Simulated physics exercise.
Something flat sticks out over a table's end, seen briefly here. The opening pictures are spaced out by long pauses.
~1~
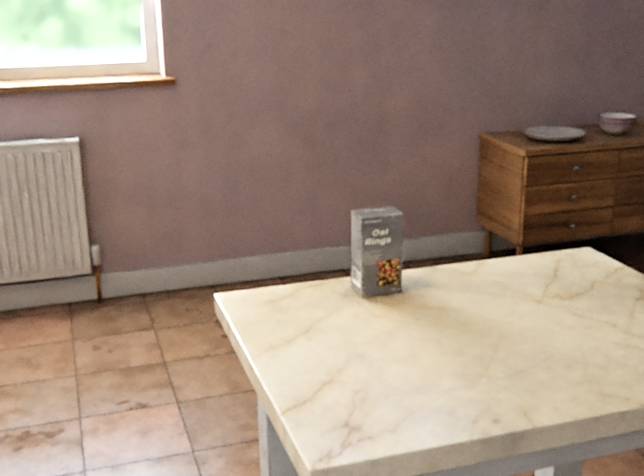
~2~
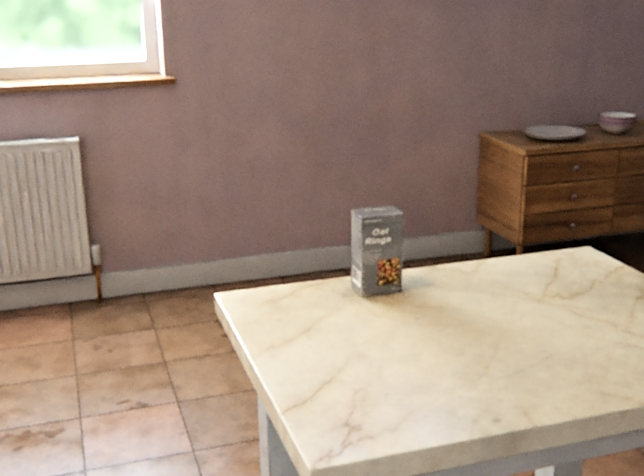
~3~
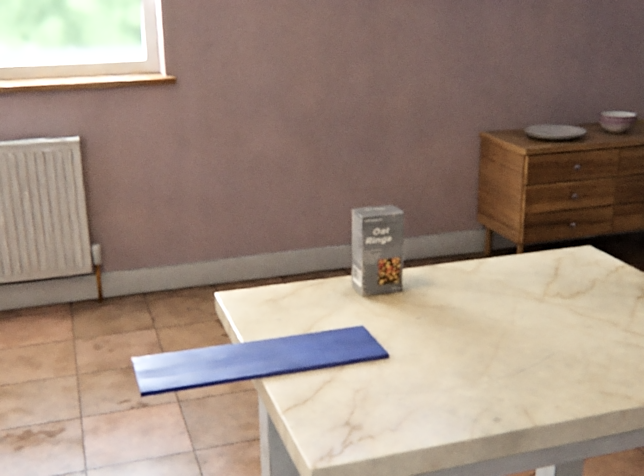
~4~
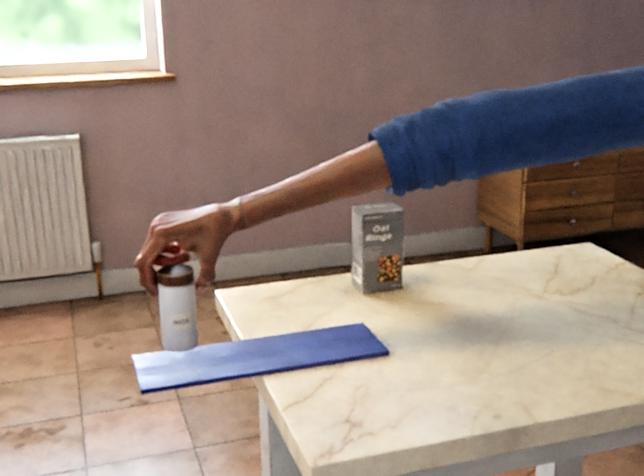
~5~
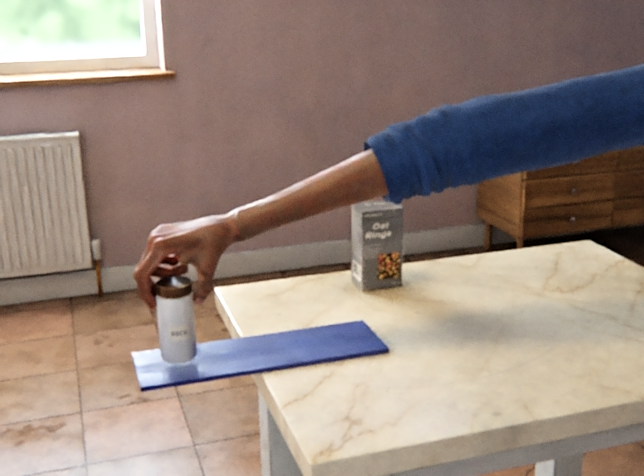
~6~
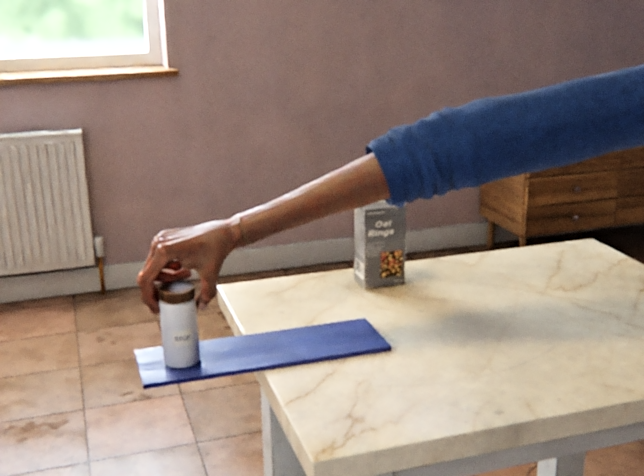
The footage shows a grey carton on a marble-topped table, then a blue strip jutting past its left edge, before a blue-sleeved arm lowers a white shaker onto the strip's outer part and keeps hold of it.
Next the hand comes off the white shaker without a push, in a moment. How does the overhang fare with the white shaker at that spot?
Let go, and it leaves the table.
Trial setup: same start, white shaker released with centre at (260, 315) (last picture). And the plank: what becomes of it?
Outcome: Stable.
Then, 0.50 s later than the last frame, white shaker and blue plank now down on the floor or falling.
Then, 0.70 s later than the last frame, things are still on the move.
Then, 0.90 s later than the last frame, as before.
When it is over, down on the floor or falling, white shaker and blue plank; grey carton as before. The plank comes down.
